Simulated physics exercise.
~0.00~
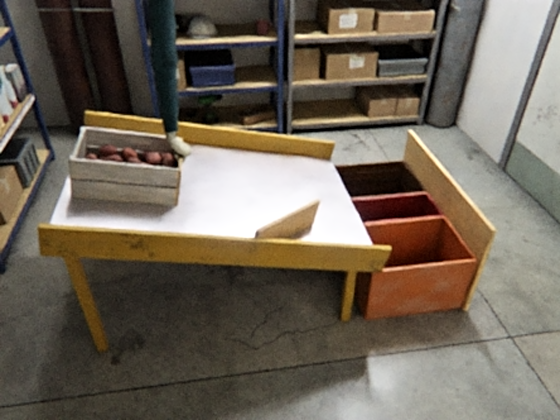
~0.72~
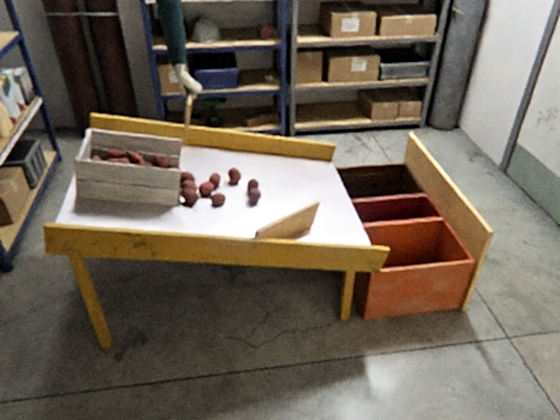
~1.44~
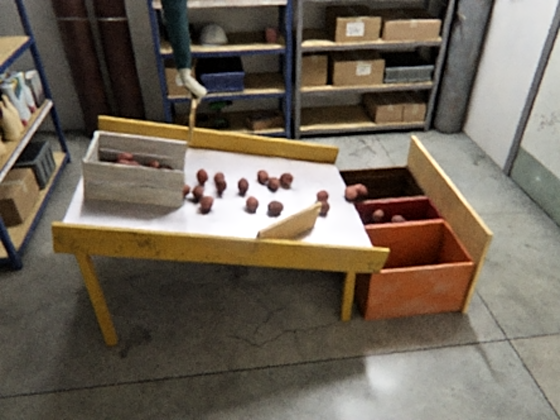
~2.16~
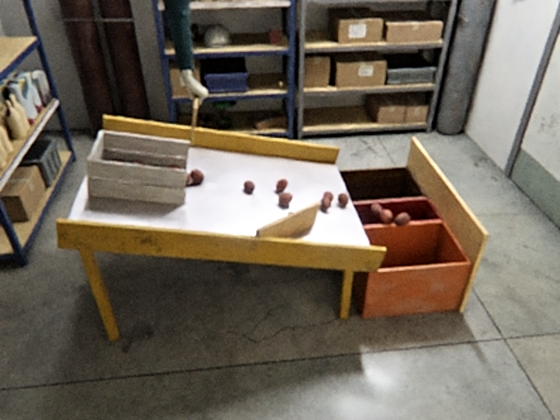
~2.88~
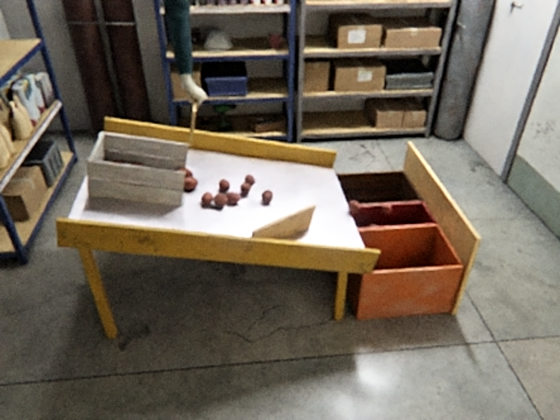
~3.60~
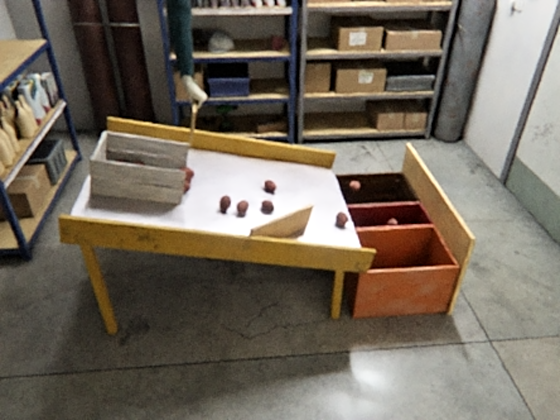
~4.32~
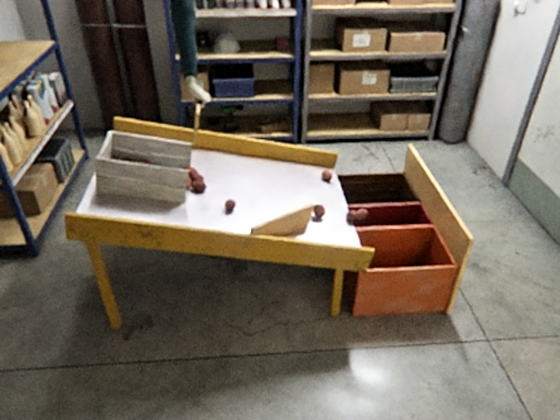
Reddish-brown lumps rolled out of a gray crate and down a sloping white table after a green-sleeved arm lifted its gate, passing an angled board and dropping into bins at the right, with a few still scattered on the slope at the end.
